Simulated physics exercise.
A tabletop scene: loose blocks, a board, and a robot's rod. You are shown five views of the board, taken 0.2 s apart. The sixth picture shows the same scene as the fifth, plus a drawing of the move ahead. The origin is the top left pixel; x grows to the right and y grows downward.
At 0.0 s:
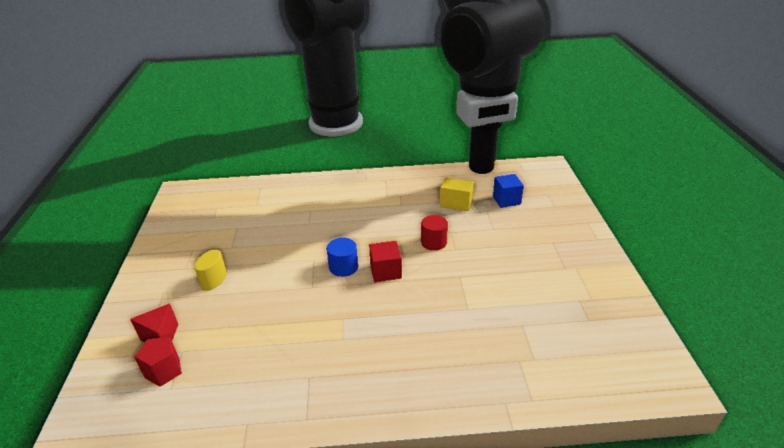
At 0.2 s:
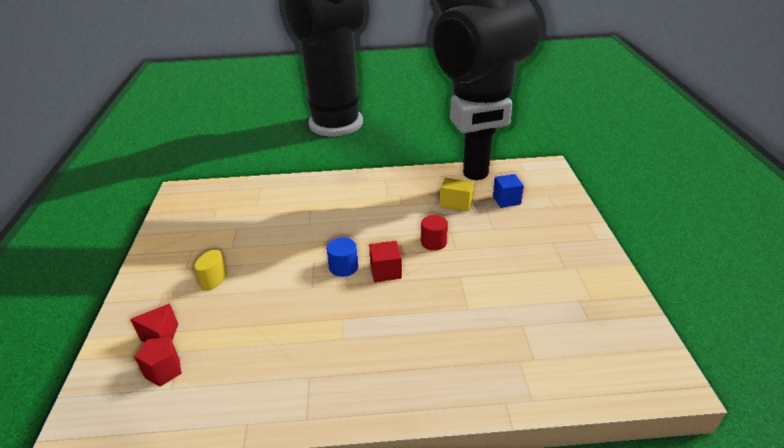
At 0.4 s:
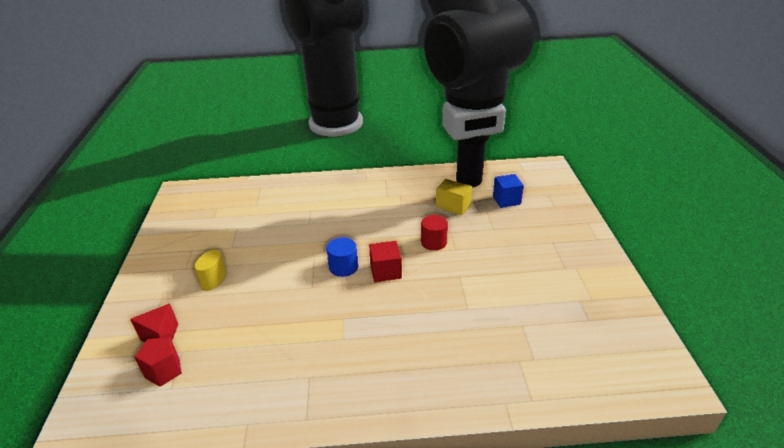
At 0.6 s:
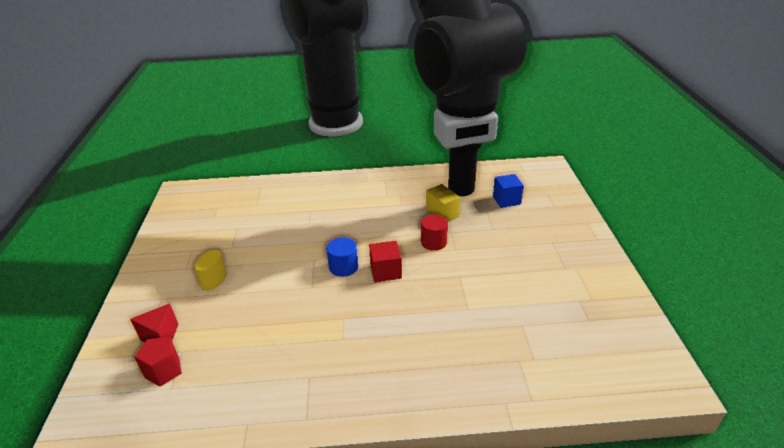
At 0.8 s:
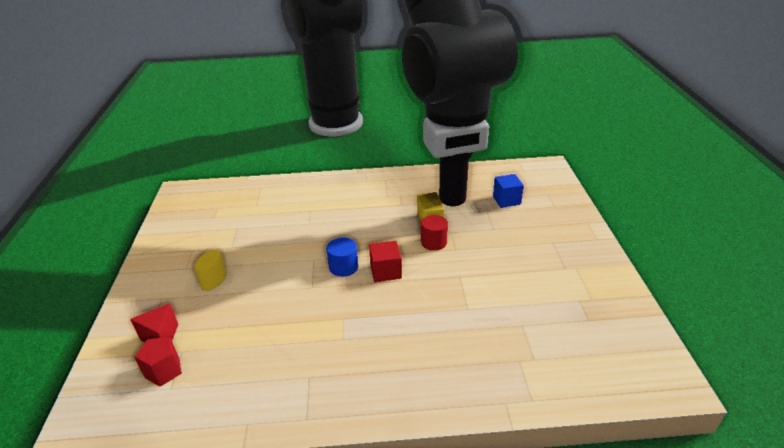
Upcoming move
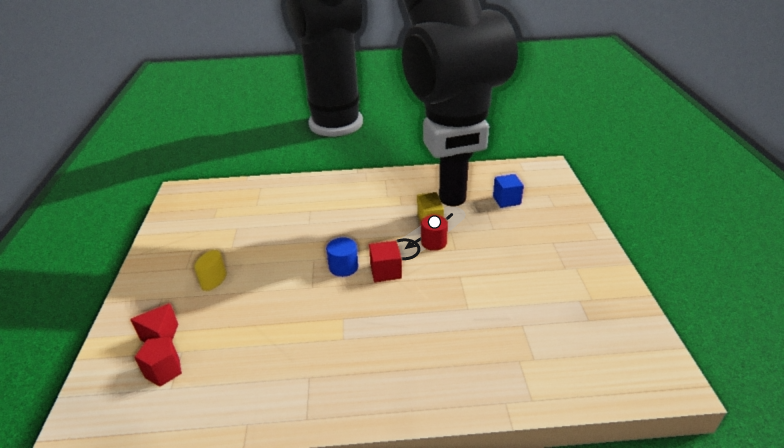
The clip opens on a wooden board with red, blue and yellow blocks, a robot's dark rod standing behind a yellow block near the far edge. The rod moves a short way left and toward the viewer, pushing the yellow block until it sits just behind the red cylinder.
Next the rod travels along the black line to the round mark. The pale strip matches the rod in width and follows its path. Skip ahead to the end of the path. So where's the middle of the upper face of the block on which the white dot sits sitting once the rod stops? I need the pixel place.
I expect it at (421, 243).
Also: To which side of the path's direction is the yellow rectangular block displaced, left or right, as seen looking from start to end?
With start-to-end as forward, it shifts right.
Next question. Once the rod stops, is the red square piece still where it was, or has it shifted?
It keeps its position.
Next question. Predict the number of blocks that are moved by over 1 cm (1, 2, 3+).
The push moves two blocks more than 1 cm.
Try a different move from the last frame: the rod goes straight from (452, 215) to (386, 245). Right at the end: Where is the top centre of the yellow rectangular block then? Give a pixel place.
Its top face will be centred at roughly (358, 227).
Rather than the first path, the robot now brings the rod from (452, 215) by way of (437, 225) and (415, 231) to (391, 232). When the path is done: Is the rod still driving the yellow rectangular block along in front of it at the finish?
Final answer: Yes.
The drawn path runs from (452, 215) over (431, 232) to (404, 249); the dot is on the red circular block.
The first path, step by step. One third of the way, rod (438, 211); yellow rectangular block (413, 208).
Two thirds of the way, rod (422, 223); yellow rectangular block (397, 214), turned 40° clockwise; red circular block (427, 235).
At the end, rod (404, 234); red square piece not moved; yellow rectangular block (390, 215), turned 60° clockwise; red circular block (421, 243).
